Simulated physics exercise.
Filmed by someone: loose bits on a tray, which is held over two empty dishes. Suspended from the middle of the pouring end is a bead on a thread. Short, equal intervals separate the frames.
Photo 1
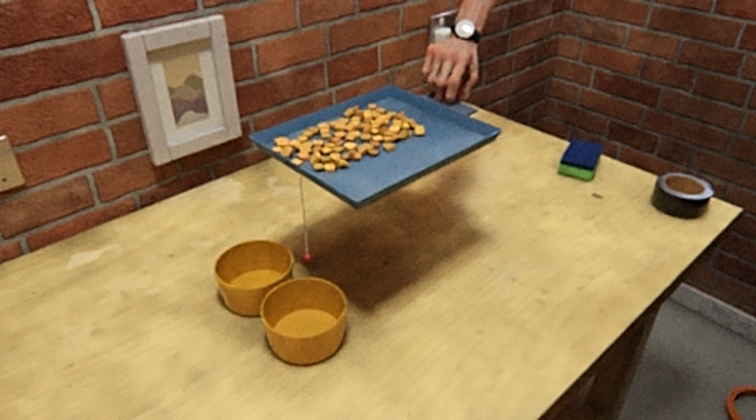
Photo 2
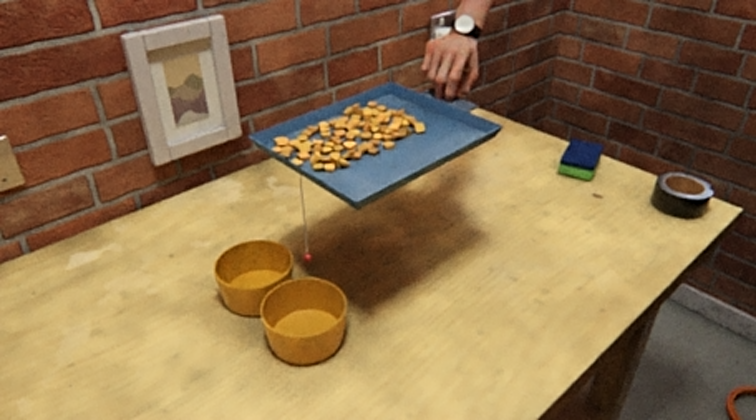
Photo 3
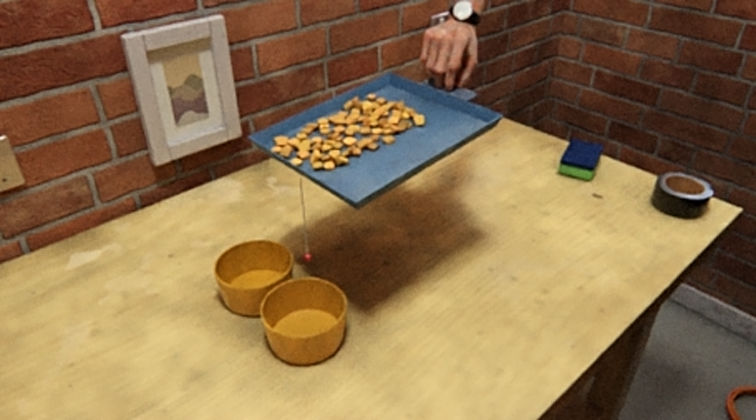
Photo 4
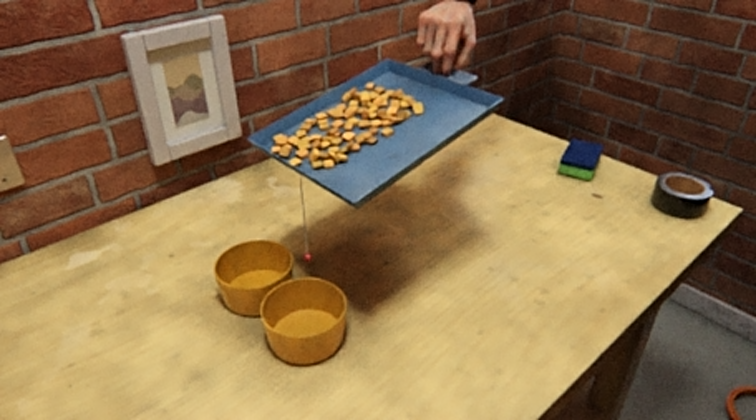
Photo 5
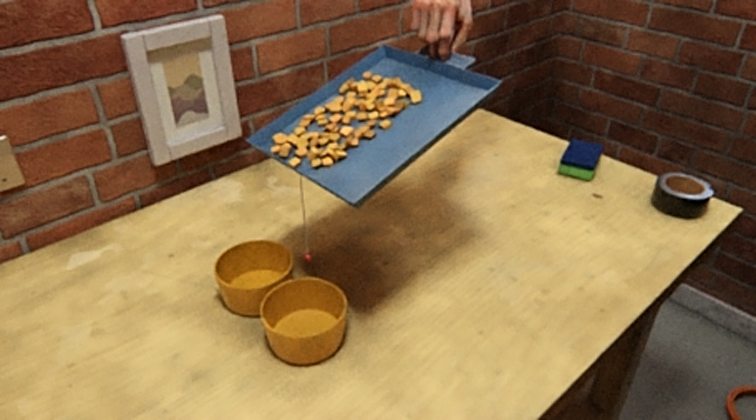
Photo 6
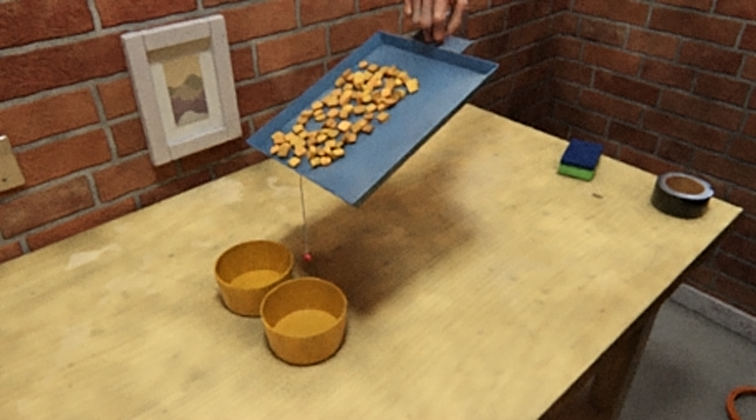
A blue tray scattered with small golden-brown pieces starts out nearly level above two empty mustard-coloured bowls on a wooden table. A hand at its far end raises that end steadily, steepening the tray's slope toward the bowls, while the pieces stay spread across its surface and the bowls remain empty.
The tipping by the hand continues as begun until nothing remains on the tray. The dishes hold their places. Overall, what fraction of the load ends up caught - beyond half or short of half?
The dishes will keep most of it.
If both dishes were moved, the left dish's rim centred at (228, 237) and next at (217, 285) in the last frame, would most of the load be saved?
A majority, then a minority.
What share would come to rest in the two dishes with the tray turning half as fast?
Close to 90 per cent.
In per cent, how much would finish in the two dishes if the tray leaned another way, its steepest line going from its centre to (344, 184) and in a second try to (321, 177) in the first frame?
About 40 % and about 80 %.
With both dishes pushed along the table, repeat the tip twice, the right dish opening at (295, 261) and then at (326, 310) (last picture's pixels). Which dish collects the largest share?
In the first try it's the one on the right, and in the second it's the one on the left.
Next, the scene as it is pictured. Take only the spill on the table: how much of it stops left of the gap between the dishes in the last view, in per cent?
90 per cent, roughly.
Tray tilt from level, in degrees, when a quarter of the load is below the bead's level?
It is at around 85 degrees by then.
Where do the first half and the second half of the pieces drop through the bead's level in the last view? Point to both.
For the early half I get (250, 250), and for the late half (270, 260).
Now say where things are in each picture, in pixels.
The first picture shows corners of the pouring end at (256, 136) and (357, 197), level; middle of the load at (355, 135), cereal squares; left dish at (222, 293); right dish at (271, 340); bead on its thread at (308, 257).
The second picture shows corners of the pouring end at (255, 136) and (357, 197), level; middle of the load at (355, 133).
The third picture shows corners of the pouring end at (255, 136) and (356, 197), tipped barely, level across its low end; middle of the load at (354, 129).
The fourth picture shows corners of the pouring end at (254, 137) and (355, 197), tipped a little, level across its low end; middle of the load at (353, 122).
The fifth picture shows corners of the pouring end at (253, 139) and (354, 197), tipped clearly, level across its low end; middle of the load at (351, 116).
The sixth picture shows corners of the pouring end at (252, 140) and (352, 198), tipped clearly, level across its low end; middle of the load at (349, 109); left dish at (222, 293); right dish at (271, 340).
Soon, tray tipped steeply; most on the tray; a small part in the air.
A while on, tray tipped past a quarter turn; a small part on the tray; a small part in the right dish; about half in the left dish; a small part outside both; about a quarter in the air.
Towards the end, tray tipped past a quarter turn; about a quarter in the right dish; about two thirds in the left dish; a small part outside both.
Finally, tray tipped past a quarter turn; about a quarter in the right dish; about two thirds in the left dish; a small part outside both.
